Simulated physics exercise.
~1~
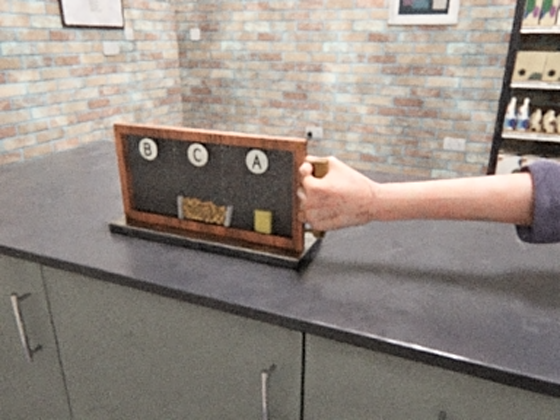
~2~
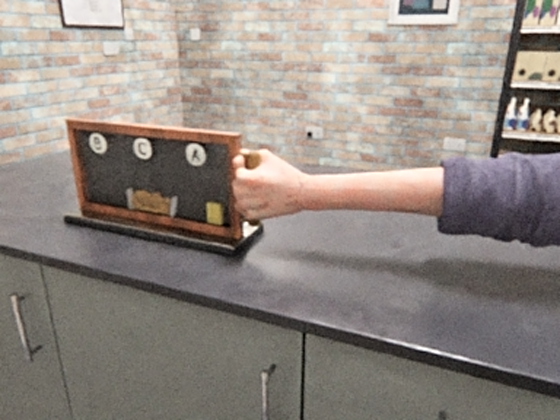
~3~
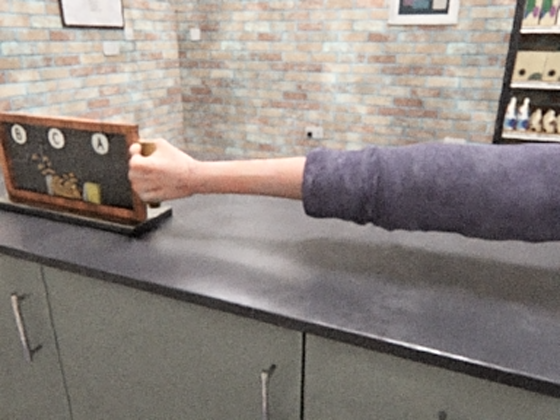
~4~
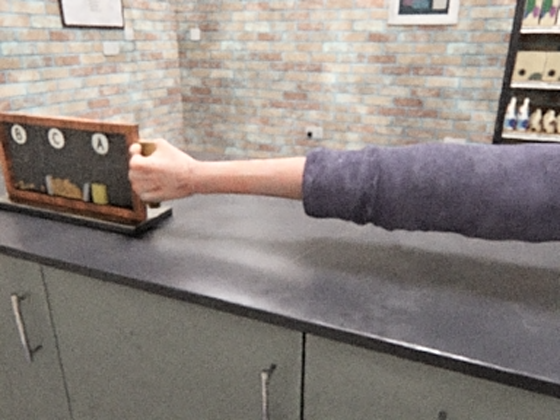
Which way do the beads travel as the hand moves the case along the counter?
The beads travel to the left, carried along inside the case.
